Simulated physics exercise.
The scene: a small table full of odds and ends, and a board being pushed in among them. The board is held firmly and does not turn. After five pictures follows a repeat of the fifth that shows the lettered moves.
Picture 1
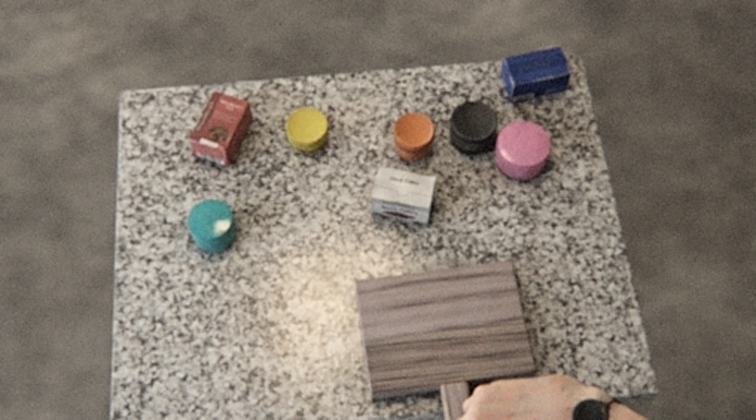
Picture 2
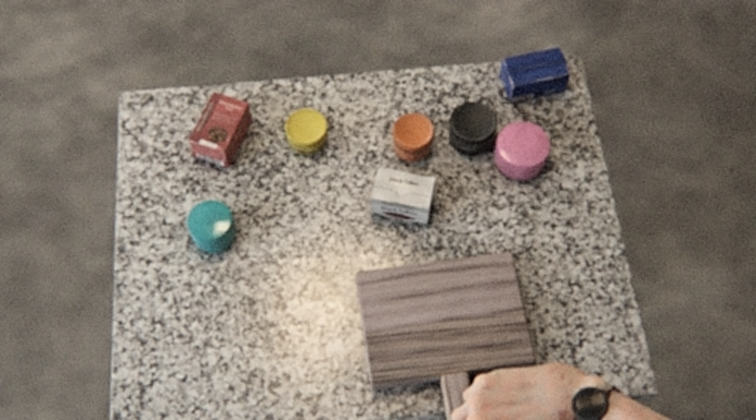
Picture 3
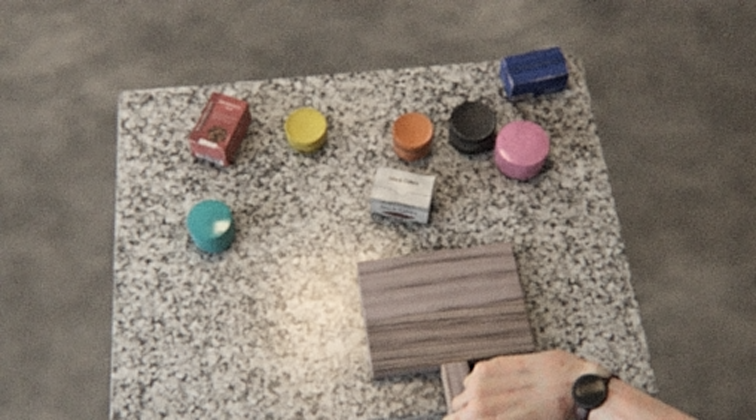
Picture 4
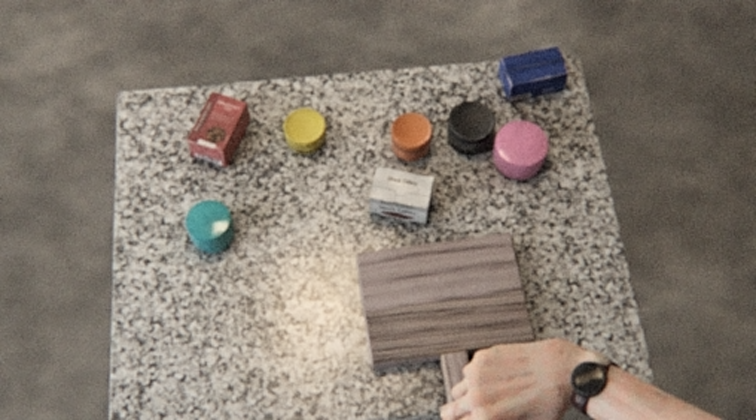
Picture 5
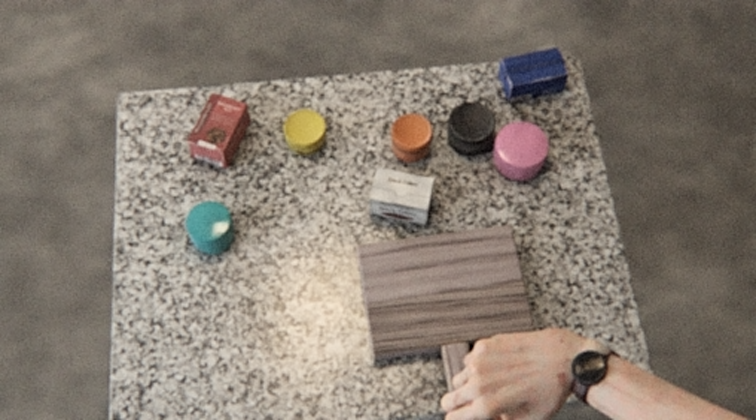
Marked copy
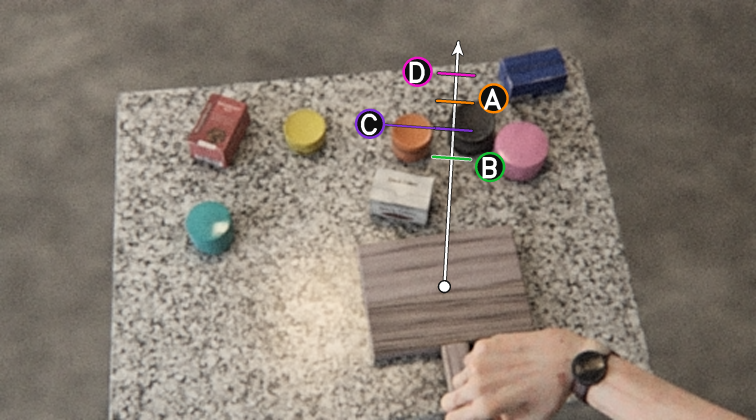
A hand slides a wooden board slowly up the speckled table toward a white packet.
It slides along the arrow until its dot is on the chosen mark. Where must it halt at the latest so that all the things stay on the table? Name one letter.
Up to mark B.
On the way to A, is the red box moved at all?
No.
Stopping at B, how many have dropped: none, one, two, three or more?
In all, none.
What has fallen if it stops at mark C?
The orange jar goes over.
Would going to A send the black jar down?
Yes.
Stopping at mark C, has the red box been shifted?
By then, no.
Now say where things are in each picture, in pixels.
In the first picture, red box (222, 129); orange jar (413, 137); yellow jar (307, 131).
In the second picture, board (444, 315); blue box (534, 75).
In the third picture, board (444, 305); pink pot (522, 150).
In the fourth picture, board (444, 295); white packet (401, 195).
In the fifth picture, board (444, 287); orange jar (411, 139); yellow jar (305, 132); blue box (533, 75).
On the marked copy, A at (455, 102); B at (452, 158); C at (453, 129); D at (457, 75); the arrow from (444, 287) to (458, 42); the white dot at (444, 287).
Taking B. A third of the way, board (447, 241); white packet (400, 176); blue box (533, 75).
Two thirds of the way, board (449, 195); orange jar (407, 101); pink pot (532, 123).
When it is over, board (451, 164); orange jar (404, 73); black jar (465, 93); nothing has fallen.
As for the rest, A drops the black jar, white packet and orange jar; C drops the orange jar; D drops the black jar, white packet, orange jar and blue box.
